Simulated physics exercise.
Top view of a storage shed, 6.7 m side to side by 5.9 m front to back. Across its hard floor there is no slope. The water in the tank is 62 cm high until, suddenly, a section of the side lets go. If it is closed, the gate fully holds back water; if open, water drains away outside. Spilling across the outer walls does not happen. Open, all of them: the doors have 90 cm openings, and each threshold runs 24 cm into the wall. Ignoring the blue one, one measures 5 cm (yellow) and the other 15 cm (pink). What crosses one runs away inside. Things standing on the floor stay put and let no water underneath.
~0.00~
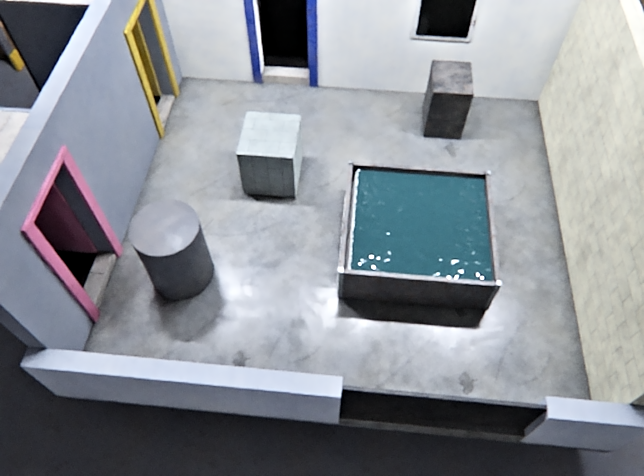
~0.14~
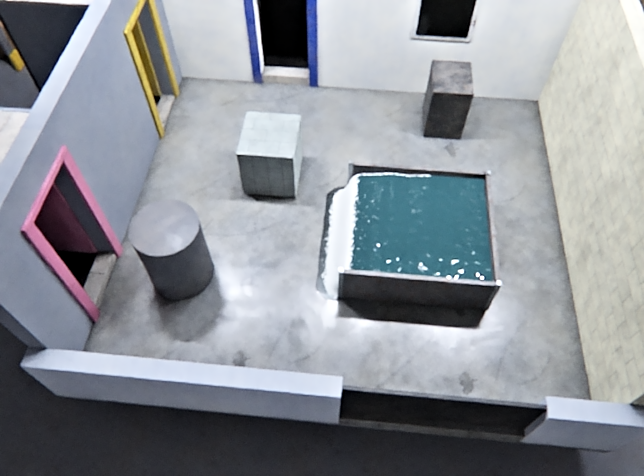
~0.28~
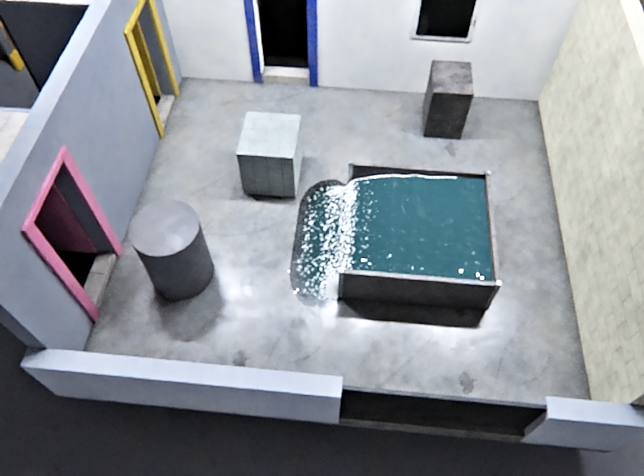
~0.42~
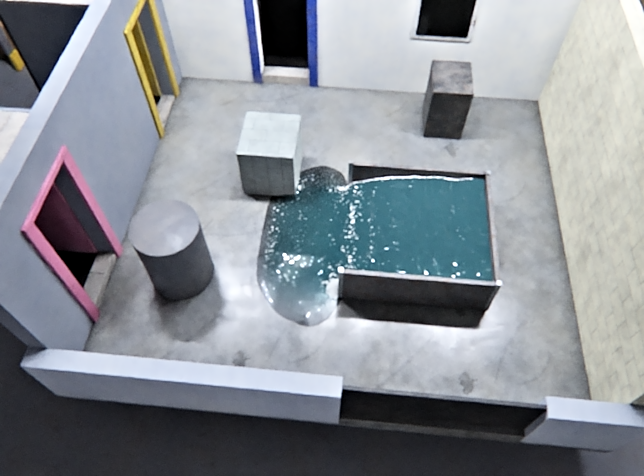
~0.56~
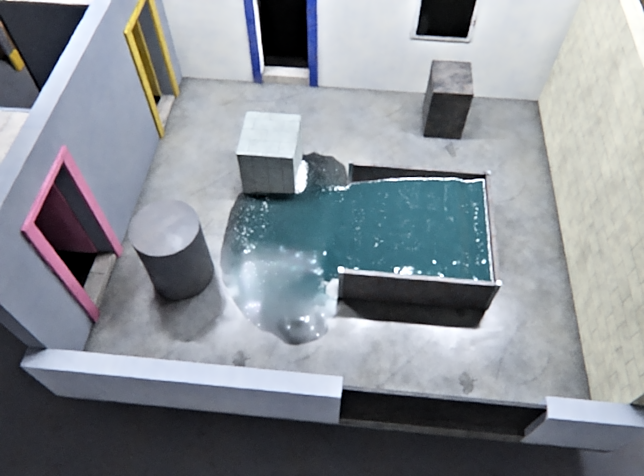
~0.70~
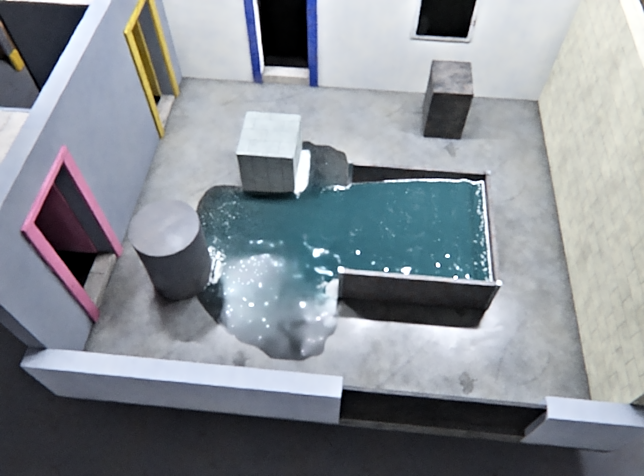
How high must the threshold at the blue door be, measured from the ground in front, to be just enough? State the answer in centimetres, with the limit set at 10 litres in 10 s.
About 9 cm.
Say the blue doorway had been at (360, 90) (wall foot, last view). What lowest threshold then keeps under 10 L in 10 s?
You'd want it roughly 7.5 cm high.
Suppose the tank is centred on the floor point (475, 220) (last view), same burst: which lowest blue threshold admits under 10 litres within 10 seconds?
Roughly 17 centimetres.
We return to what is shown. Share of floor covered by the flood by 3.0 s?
Some 50 per cent is wet.
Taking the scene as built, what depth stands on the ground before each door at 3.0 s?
Yellow door: 7 cm; blue door: 6 cm; pink door: 16 cm.
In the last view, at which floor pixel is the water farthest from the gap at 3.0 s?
At about (182, 81).
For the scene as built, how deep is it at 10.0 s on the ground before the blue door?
The depth there is around 5.5 cm.
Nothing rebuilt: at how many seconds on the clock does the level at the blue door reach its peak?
Approximately 3.8 s.
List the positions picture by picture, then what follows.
In the first picture, still water, 62 cm deep, in the tank at (418, 222); the blue door at (283, 38) is dry.
In the second picture, water pours out at (347, 233) and has run 0.3 m, to (324, 289); about 9 cm deep outside, 62 cm at the back.
In the third picture, the front is at (297, 276), 0.7 m from the gap at (347, 234); 1.3 m2 of floor is wet, 62 cm left at the back.
In the fourth picture, the gap is at (347, 235), the front 1.2 m out at (262, 262); the back of the tank holds 62 cm.
In the fifth picture, water pours out at (347, 235) and has run 1.8 m, to (227, 256); about 8 cm deep outside, 57 cm at the back.
In the sixth picture, the gap is at (347, 235), the front 2.3 m out at a hidden place; the back of the tank holds 51 cm; 1.7 m in a straight line remain to the blue door at (283, 38).
After 1.4 s water covers 30 % of the floor, deepest (40 cm) near (135, 209); it has not reached the blue door.
After 3.0 s water covers 50 % of the floor, deepest (32 cm) near (157, 381); 6 cm at the blue door, 0 litres in over its 18 cm threshold.
After 10.0 s water covers 100 % of the floor, deepest (12 cm) near (549, 233); 5 cm at the blue door, 0 litres in over its 18 cm threshold.
At the blue door as built, the water arrived by 1.8 s and peaked near 14 cm at 3.8 s.
Run again over the same 10 s with other heights there, 14 litres in over 8 cm, 4 litres over 11 cm. The limit of 10 litres is kept from about 9 cm up.
